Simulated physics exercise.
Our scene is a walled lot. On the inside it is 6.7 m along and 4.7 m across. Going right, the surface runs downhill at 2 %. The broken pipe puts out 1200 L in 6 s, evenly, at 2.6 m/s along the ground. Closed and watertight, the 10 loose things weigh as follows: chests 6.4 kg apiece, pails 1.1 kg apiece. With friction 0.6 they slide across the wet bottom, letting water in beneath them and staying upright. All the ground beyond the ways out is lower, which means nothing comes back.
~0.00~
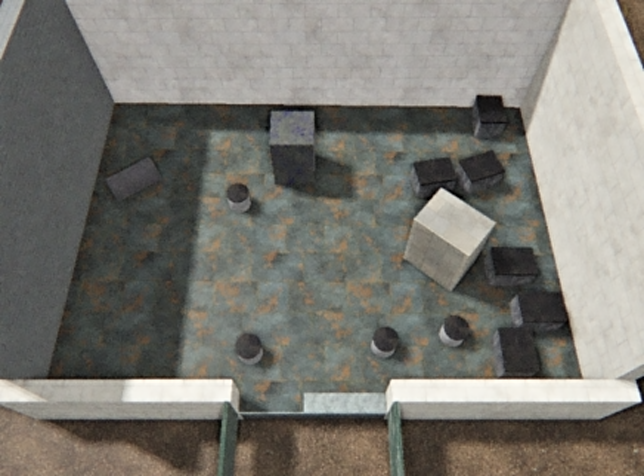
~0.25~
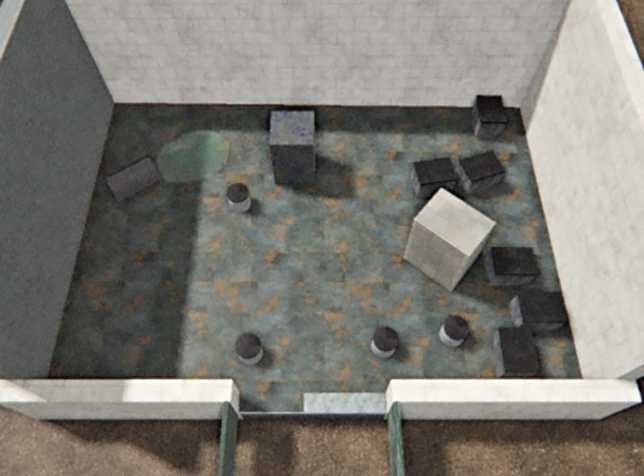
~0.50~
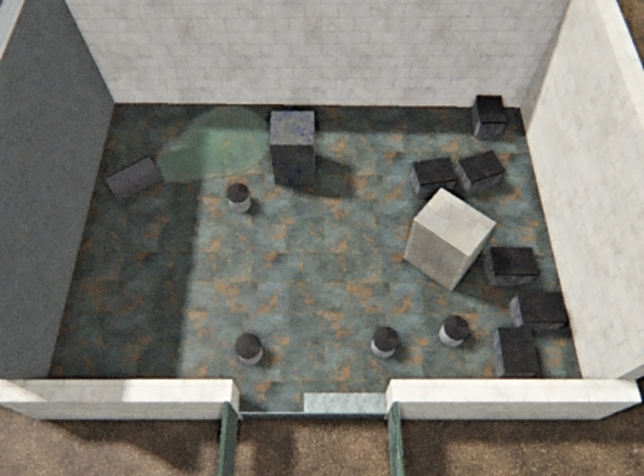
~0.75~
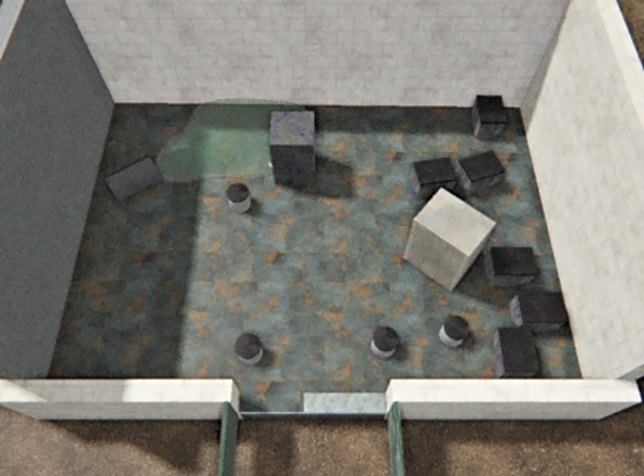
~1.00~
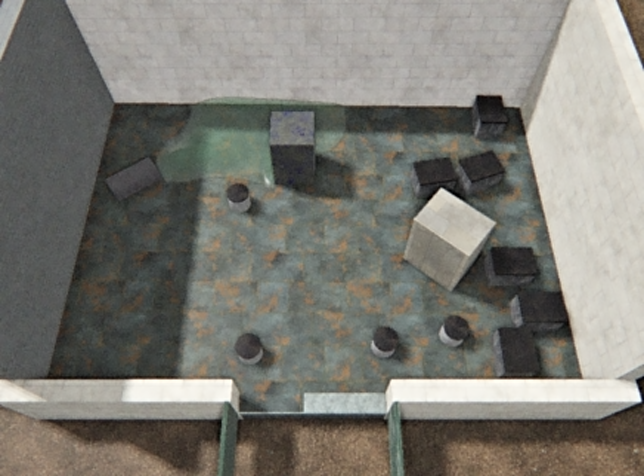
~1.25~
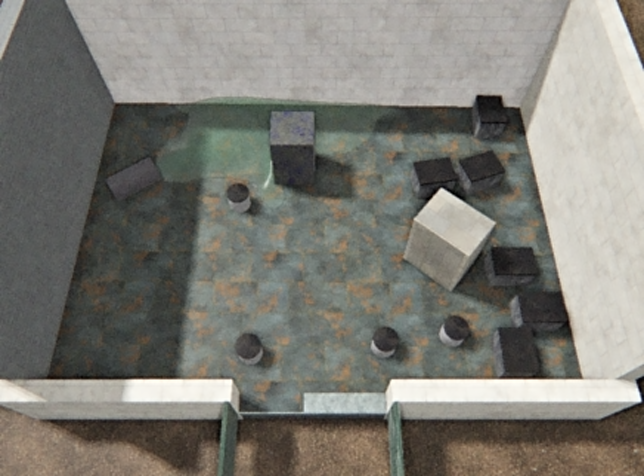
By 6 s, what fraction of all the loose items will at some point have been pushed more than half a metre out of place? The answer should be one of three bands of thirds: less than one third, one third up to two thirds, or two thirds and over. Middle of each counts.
It falls in the band one third up to two thirds.
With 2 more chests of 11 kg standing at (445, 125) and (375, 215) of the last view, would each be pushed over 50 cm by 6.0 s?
Respectively higher and lower.
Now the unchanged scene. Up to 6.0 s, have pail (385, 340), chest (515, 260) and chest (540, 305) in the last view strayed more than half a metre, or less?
Result by item: Within it; beyond it; beyond it.
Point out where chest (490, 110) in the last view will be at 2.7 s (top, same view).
(522, 111), roughly.
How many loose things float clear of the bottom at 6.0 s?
The number is 5.
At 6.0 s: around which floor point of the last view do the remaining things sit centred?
Close to (429, 294).
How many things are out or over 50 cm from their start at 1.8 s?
The count is 0.
After 1.8 s 0 of 10 are over 50 cm from their spots; 0 afloat.
After 2.7 s 0 of 10 are over 50 cm from their spots; 1 afloat.
After 4.2 s 2 of 10 are over 50 cm from their spots; 1 afloat.
After 6.0 s 5 of 10 are over 50 cm from their spots, and 5 have been at some point; 5 afloat.
